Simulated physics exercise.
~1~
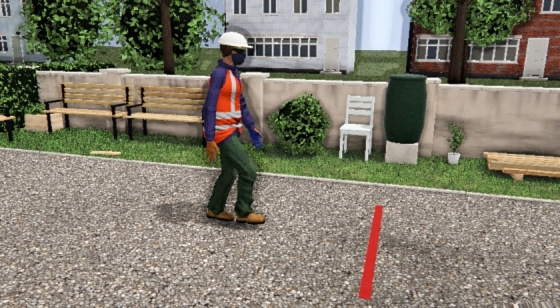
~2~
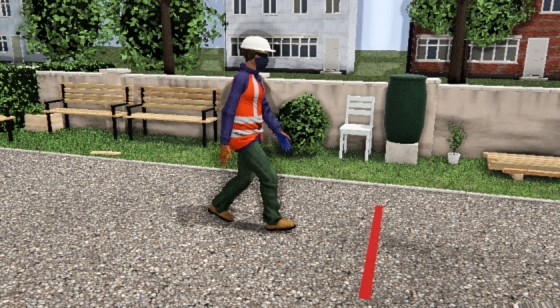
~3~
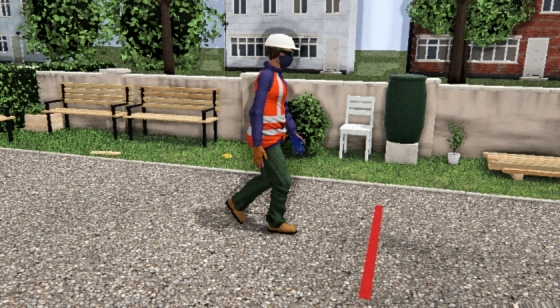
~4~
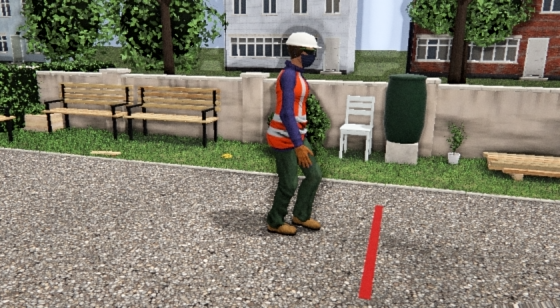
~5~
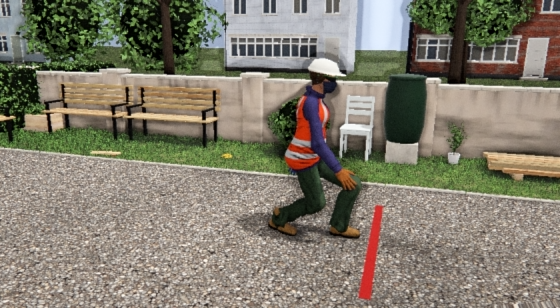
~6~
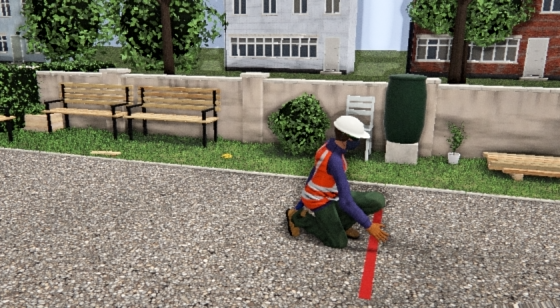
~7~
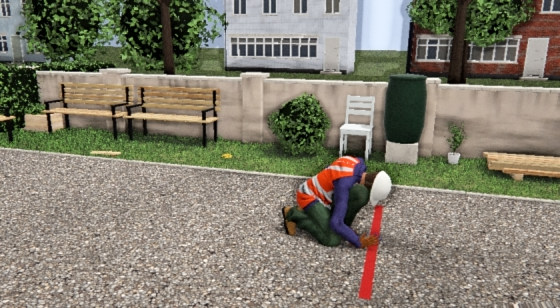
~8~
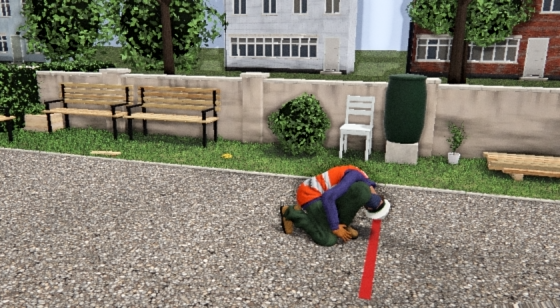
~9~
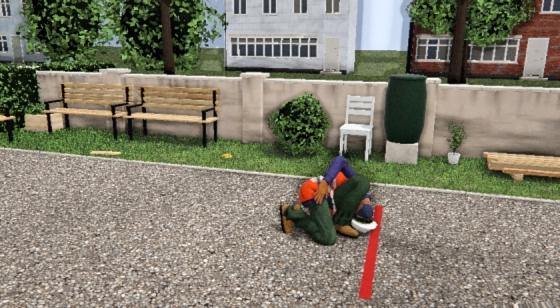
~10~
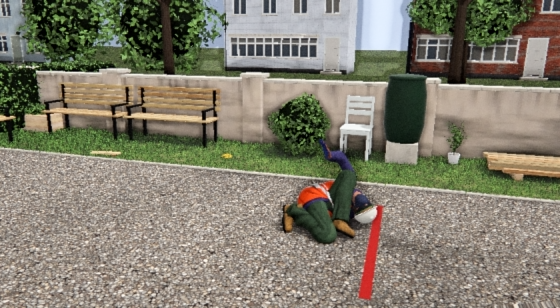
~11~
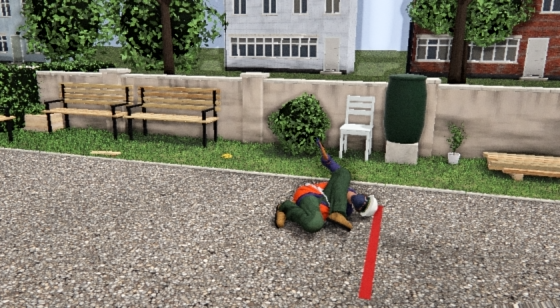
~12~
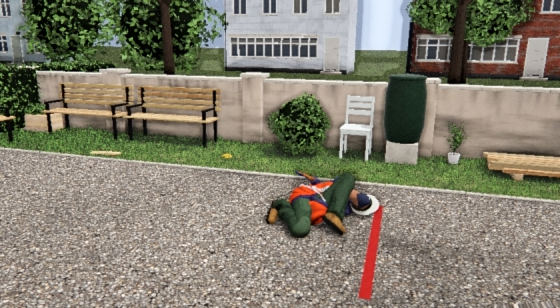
On a gravelly path beside a low wall, with benches, a white chair and a round bush along the grass, a person in a white helmet, orange vest and green trousers walks right toward a red strip on the ground. Just short of it, the person's knees bend and the body sinks into a kneel, hands reaching forward. The torso folds until the helmet is down near the strip. The person then rolls over onto the ground, one arm lifting briefly before dropping. The person ends lying curled up, with hips, chest and head all short of the strip.
